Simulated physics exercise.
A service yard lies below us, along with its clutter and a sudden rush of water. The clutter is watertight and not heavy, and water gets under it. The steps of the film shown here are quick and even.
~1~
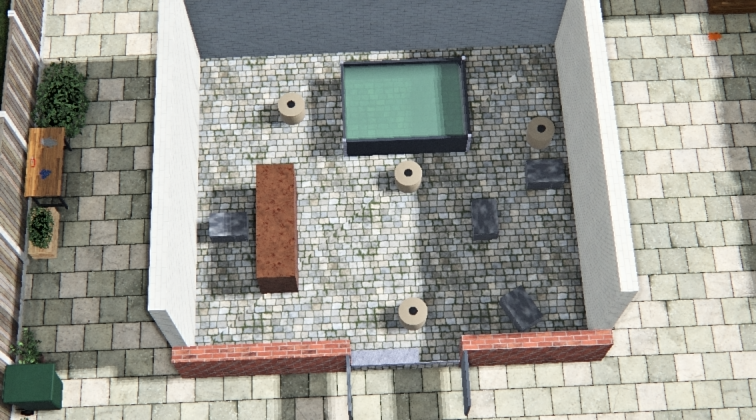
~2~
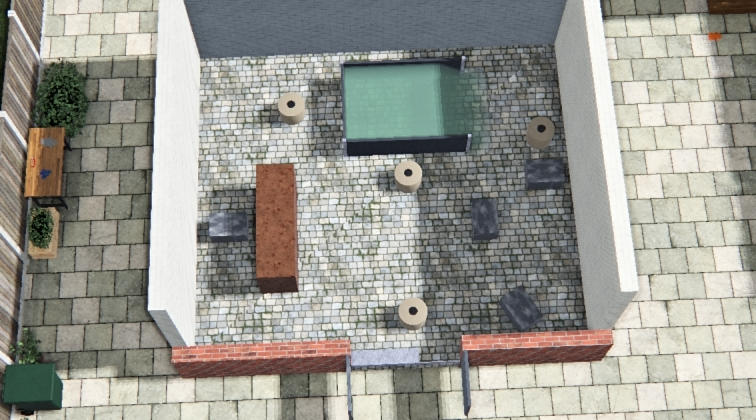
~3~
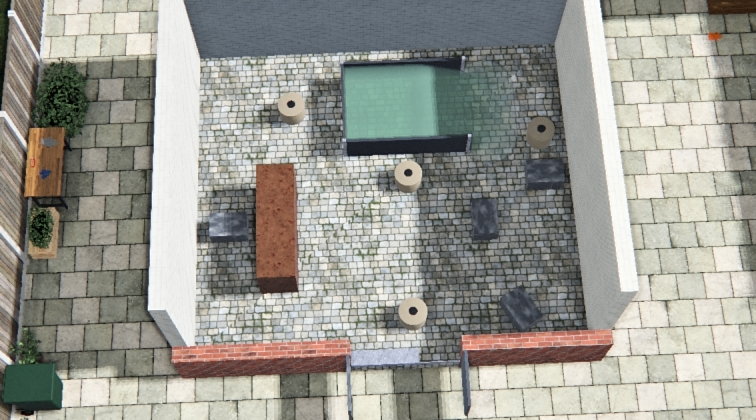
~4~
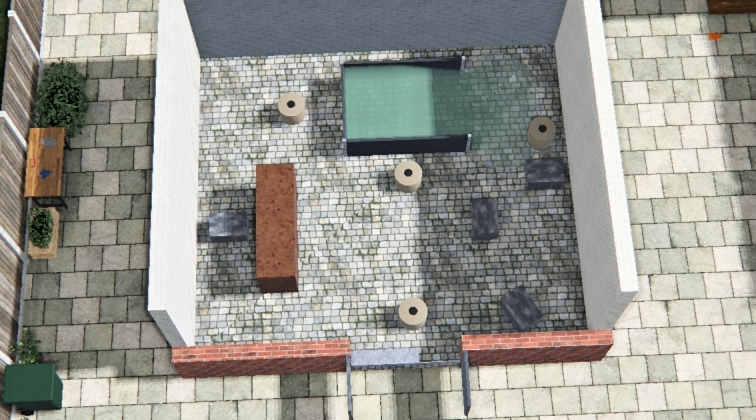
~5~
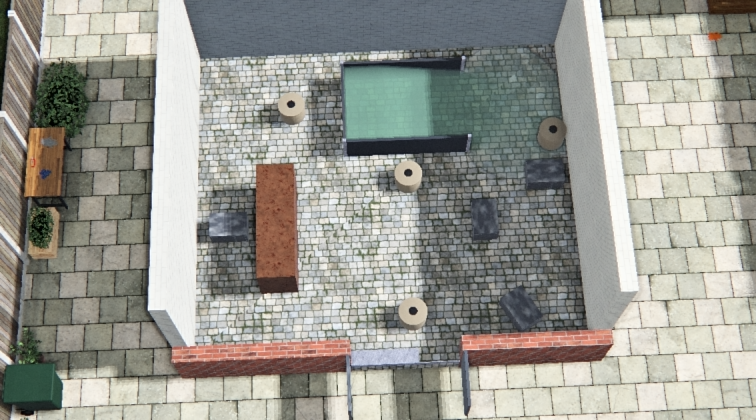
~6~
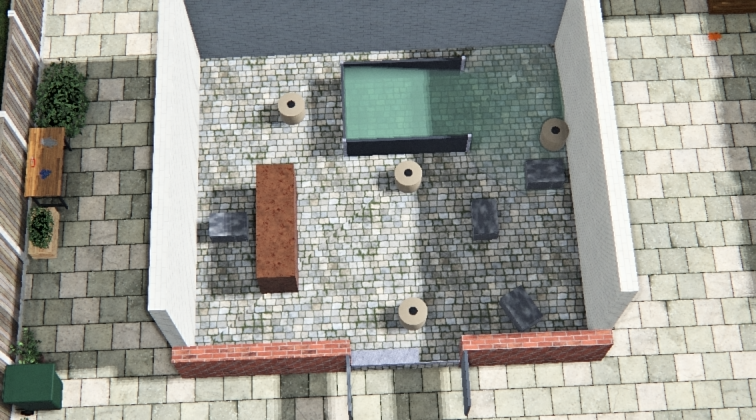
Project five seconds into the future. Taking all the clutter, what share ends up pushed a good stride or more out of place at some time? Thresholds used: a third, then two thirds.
My call: A third to two thirds.
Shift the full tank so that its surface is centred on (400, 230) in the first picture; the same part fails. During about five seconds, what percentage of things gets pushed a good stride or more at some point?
Estimate: Around 60 per cent of them.
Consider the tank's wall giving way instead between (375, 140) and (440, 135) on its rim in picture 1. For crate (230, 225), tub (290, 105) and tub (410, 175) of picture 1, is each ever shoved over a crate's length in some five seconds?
Each in turn, never travels that far, never travels that far, ends up that far off.
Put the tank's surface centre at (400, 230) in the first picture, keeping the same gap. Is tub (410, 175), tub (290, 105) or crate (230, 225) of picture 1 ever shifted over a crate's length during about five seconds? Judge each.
In order: Remained close by, remained close by, remained close by.
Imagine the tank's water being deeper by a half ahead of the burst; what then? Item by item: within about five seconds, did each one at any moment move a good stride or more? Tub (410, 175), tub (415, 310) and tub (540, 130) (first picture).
First: Falls short; second: Goes past it; third: Goes past it.
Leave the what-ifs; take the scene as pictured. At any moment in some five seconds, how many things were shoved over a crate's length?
It comes out at 5.
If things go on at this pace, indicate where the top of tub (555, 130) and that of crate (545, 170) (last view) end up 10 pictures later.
(539, 198) and (531, 231), roughly.
A moment on, 0 of 8 are well off their spots; 1 afloat.
Next, 2 of 8 are well off their spots; 1 afloat.
Later, 2 of 8 are well off their spots; 2 afloat.
In the end, 5 of 8 are well off their spots, and 5 have been at some point; 1 afloat.
